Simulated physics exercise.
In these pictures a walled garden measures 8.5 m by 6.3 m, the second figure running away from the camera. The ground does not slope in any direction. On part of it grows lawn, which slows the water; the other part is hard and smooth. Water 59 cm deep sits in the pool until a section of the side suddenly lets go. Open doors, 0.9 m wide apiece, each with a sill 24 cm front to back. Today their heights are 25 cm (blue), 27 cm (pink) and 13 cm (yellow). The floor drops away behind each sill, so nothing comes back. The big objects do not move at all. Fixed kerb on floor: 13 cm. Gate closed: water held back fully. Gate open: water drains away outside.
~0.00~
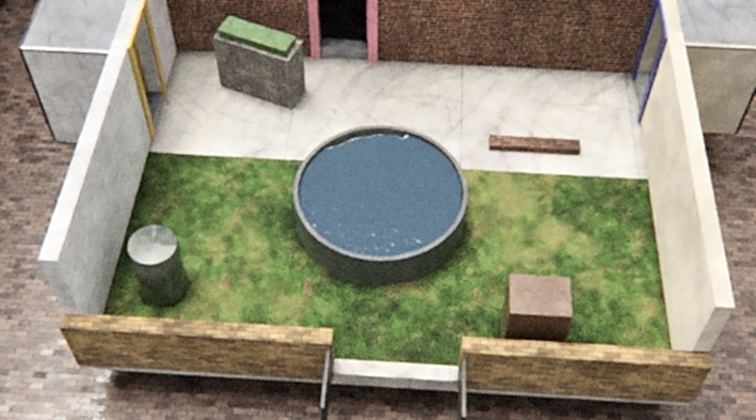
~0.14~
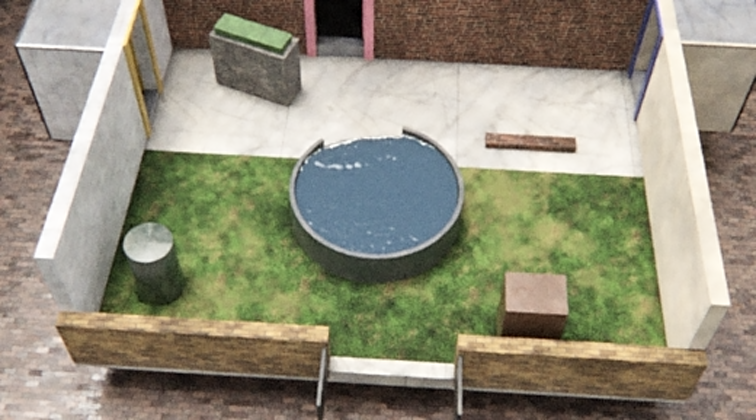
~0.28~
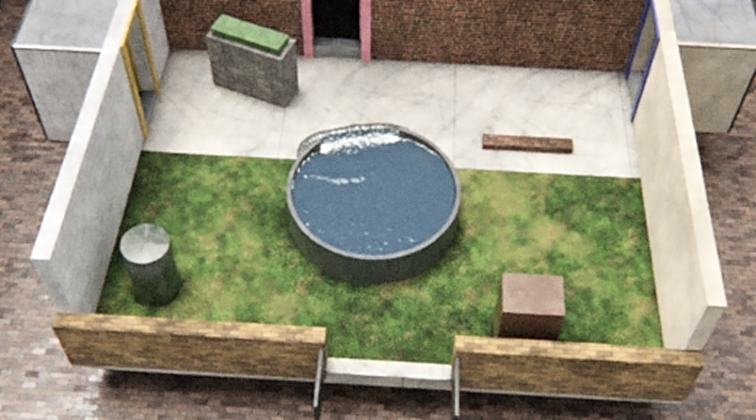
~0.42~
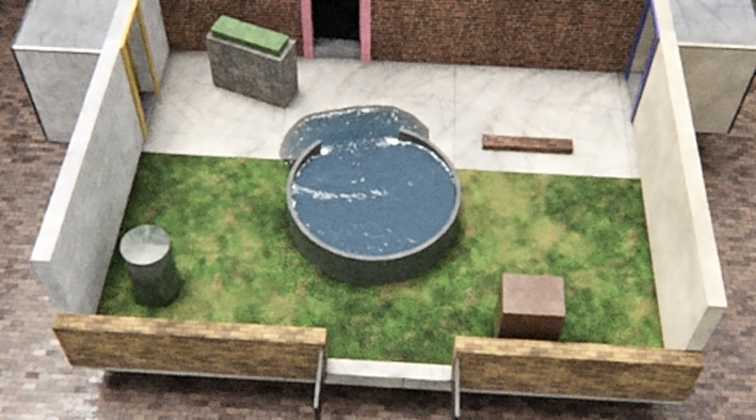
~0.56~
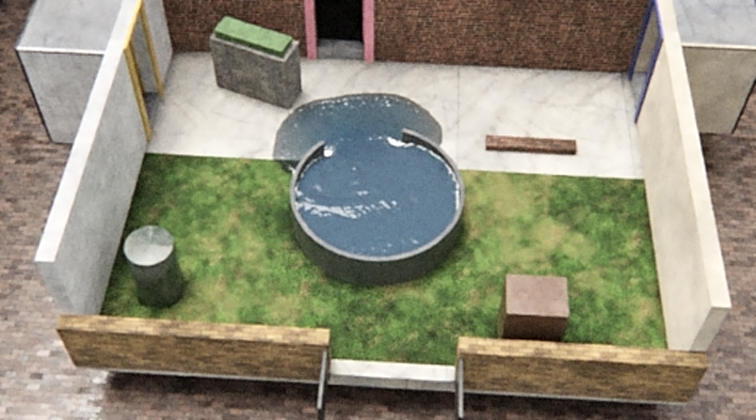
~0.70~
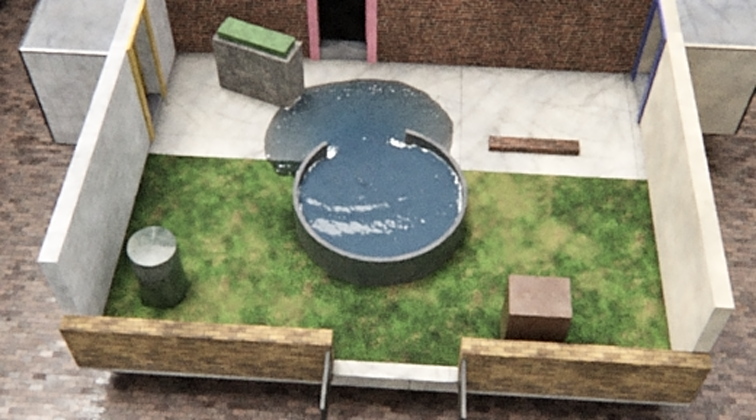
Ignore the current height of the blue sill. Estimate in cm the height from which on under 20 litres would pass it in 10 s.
I would say 12.5 cm.
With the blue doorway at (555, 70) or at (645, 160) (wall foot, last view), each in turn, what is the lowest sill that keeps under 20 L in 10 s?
Minimums: Roughly 7.5 cm and 8.5 cm.
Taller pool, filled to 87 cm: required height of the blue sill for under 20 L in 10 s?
Then roughly 19 cm.
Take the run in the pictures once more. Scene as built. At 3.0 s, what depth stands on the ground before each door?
Door depths (cm): Blue = 0, pink = 27, yellow = 15.
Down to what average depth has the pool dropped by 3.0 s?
Some 28 cm.
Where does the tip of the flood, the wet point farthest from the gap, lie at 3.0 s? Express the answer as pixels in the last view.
In the last picture, around (623, 80).
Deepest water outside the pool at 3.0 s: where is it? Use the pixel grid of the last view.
Look close to (185, 58).
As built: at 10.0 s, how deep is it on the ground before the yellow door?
7.0 cm.
After 1.4 s water covers 20 % of the floor, deepest (38 cm) near (319, 65); it has not reached the blue door.
After 3.0 s water covers 30 % of the floor, deepest (34 cm) near (185, 58); it has not reached the blue door.
After 10.0 s water covers 90 % of the floor, deepest (12 cm) near (603, 79); 11 cm at the blue door, 0 litres in over its 25 cm sill.
At the blue door as built, the water arrived by 3.2 s and peaked near 17 cm at 4.2 s.
With a sill of 10.5 cm, 49 litres would have come in within the 10 s; with 14 cm, 7 litres. So under 20 litres takes about 12.5 cm.
